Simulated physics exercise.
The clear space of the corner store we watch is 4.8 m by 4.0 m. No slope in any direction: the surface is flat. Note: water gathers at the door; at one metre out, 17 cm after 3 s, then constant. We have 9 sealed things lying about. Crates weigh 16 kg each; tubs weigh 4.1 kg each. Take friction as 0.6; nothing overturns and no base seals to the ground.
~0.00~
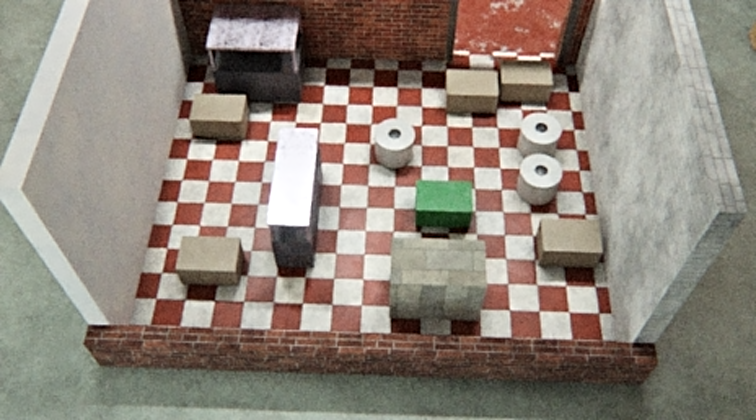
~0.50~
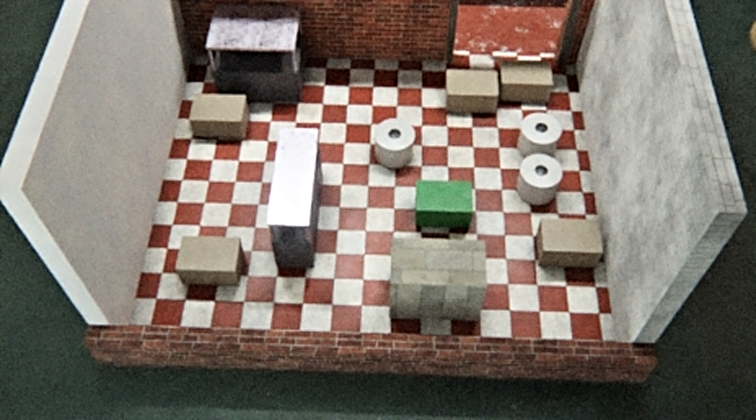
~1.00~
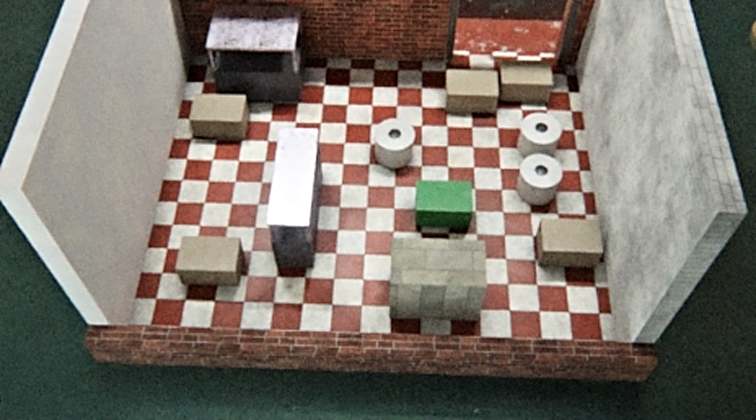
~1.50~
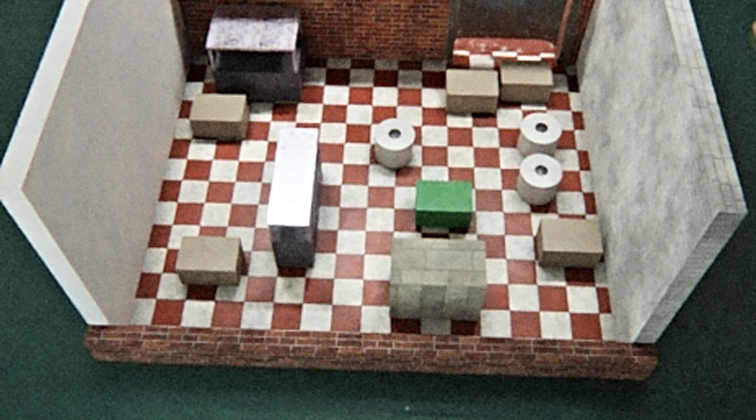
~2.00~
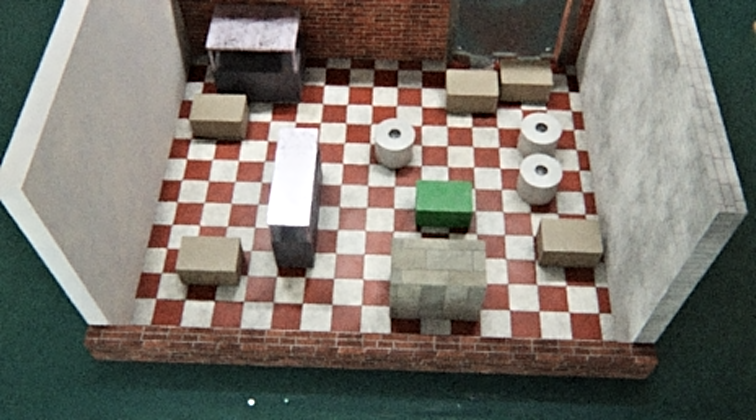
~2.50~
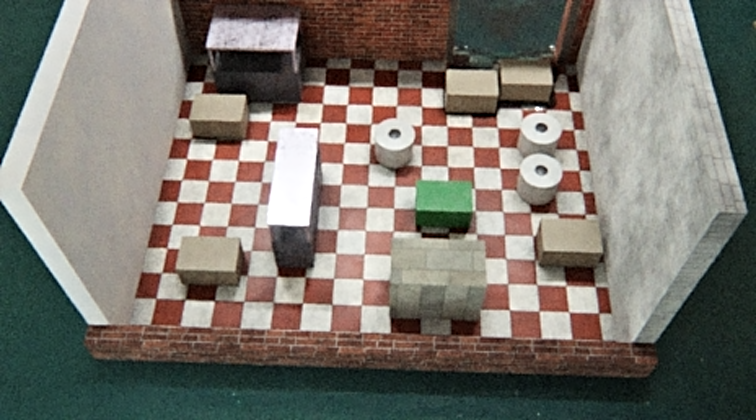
A green crate sits on the red-and-white checked floor of a small corner store, seen from a fixed, high viewpoint. Around it stand tan boxes, two white cylinders at right and another near the centre, a stone-coloured block in front, and pale-topped grey units at left. The ground outside darkens, then the red patch in the back-right doorway shrinks downward and disappears, leaving grey-green, while the objects stay still.
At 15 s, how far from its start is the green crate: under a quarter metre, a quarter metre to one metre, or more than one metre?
The green crate is more than one metre away.
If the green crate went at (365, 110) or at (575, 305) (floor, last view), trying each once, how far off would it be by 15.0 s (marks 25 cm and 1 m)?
So, one try each: It sits almost still the first time and budges a bit the second.
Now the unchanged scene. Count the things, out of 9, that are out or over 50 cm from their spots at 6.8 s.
By that point, 6.
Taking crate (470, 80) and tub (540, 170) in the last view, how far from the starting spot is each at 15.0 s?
One is off by 140 cm, the other by 200 cm, in the order asked.
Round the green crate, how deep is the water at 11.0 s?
7 cm or so.
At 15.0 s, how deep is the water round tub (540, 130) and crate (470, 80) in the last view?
I'd put it at 13 cm and 6 cm respectively.
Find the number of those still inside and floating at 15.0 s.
8.
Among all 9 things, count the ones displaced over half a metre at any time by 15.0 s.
That comes to 8.
After 3.5 s the green crate is near (444, 196), 0.0 m from its start, aground; 0 afloat.
After 6.8 s the green crate is near (442, 206), 0.1 m from its start, aground; 3 afloat.
After 11.0 s the green crate is near (343, 259), 1.3 m from its start, aground; 6 afloat.
After 15.0 s the green crate is near (160, 271), 3.0 m from its start, afloat; 8 afloat.
